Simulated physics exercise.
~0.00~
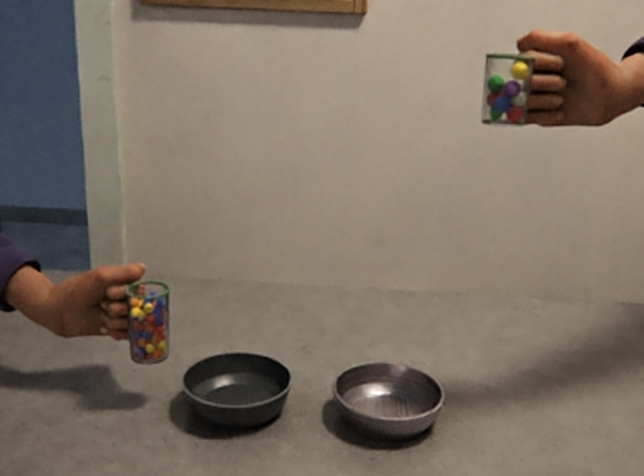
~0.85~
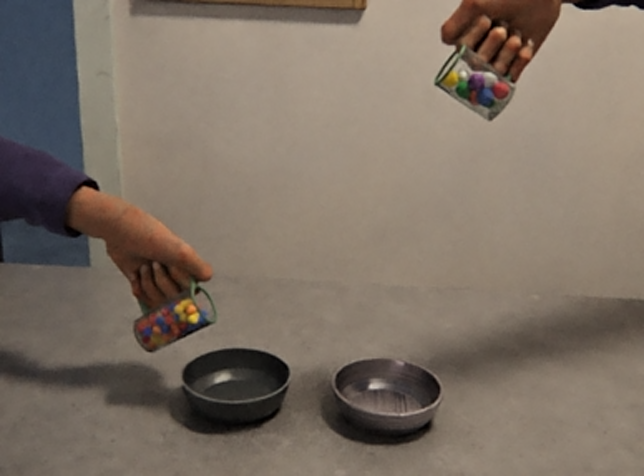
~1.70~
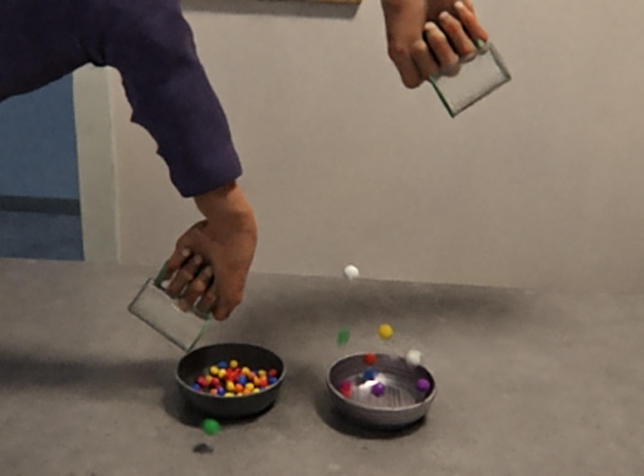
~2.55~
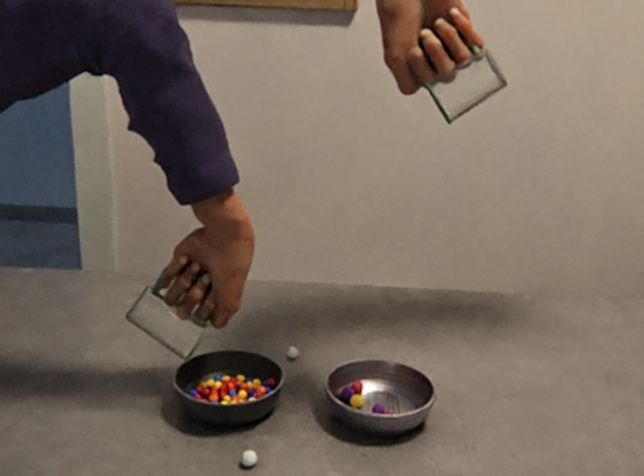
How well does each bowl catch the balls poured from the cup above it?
The left bowl catches all of the balls from the low cup. The right bowl, under the high cup, keeps only some of its balls and lets several get away.
